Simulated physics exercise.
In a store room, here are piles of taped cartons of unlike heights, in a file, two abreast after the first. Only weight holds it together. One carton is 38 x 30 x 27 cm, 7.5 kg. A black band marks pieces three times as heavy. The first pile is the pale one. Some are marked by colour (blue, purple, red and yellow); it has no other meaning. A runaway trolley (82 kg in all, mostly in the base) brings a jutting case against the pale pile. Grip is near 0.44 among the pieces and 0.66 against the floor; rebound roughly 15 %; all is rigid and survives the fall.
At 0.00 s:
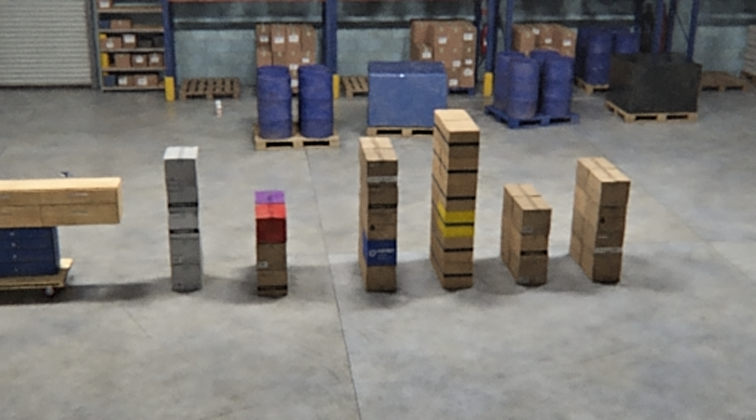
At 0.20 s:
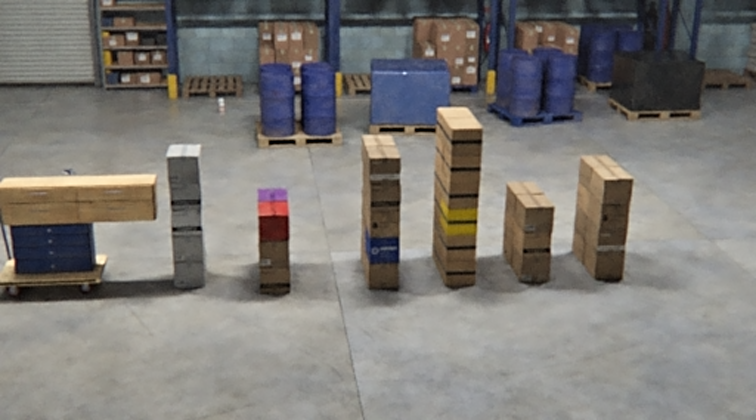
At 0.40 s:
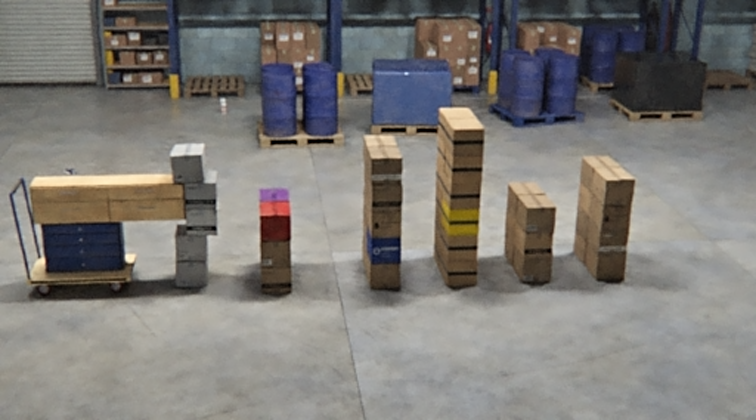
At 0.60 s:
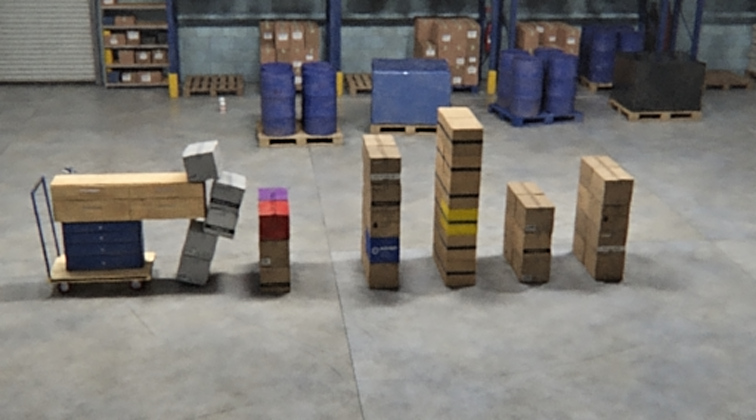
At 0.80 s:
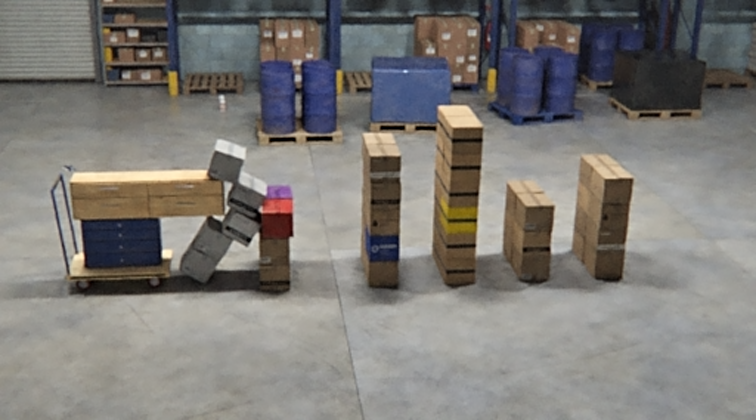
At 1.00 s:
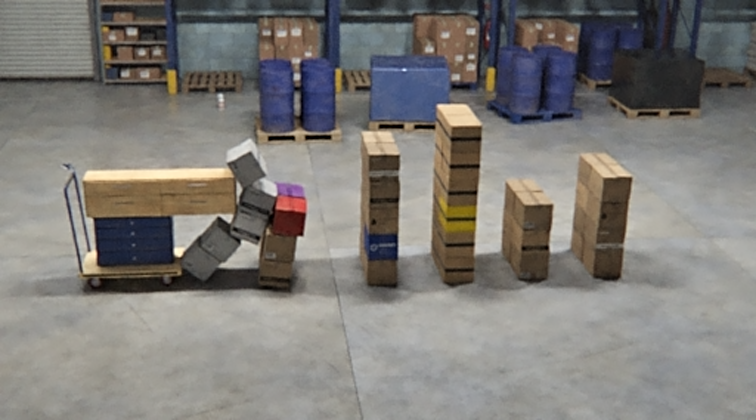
In a warehouse, a loaded trolley rolls right and knocks grey cartons into the next stack.
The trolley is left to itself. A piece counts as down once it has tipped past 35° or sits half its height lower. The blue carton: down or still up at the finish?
The blue carton remains up.
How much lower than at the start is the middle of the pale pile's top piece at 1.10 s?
Roughly 10 cm.
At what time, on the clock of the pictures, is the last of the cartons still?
Near 3.0 s.
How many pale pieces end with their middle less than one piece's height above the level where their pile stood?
2 of them.
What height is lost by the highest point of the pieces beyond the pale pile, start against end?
Roughly 0 cm.
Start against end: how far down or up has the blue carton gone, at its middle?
About 0 cm lower.
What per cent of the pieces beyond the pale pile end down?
Near 15 per cent.
By 1.10 s, 5 of the pale pile down; none of the 42 other cartons down, 6 disturbed; blue carton unmoved; red carton tilted 15°.
By 1.28 s, 5 of the pale pile down; none of the 42 other cartons down, 6 disturbed; blue carton unmoved; red carton tilted 32°.
By 1.46 s, 5 of the pale pile down; 6 of the 42 other cartons down; blue carton unmoved; purple carton tilted 54°, 25 cm lower.
By 1.78 s, 5 of the pale pile down; 6 of the 42 other cartons down; blue carton moved 32 mm; red carton tilted 56°, 34 cm lower.
When it is over (3.1 s), 5 of the pale pile down; 6 of the 42 other cartons down; blue carton moved 33 mm; purple carton tilted 53°, 34 cm lower; red carton tilted 53°, 35 cm lower. In pixels of the last frame, middles, blue carton near (384, 240), purple carton near (346, 233).
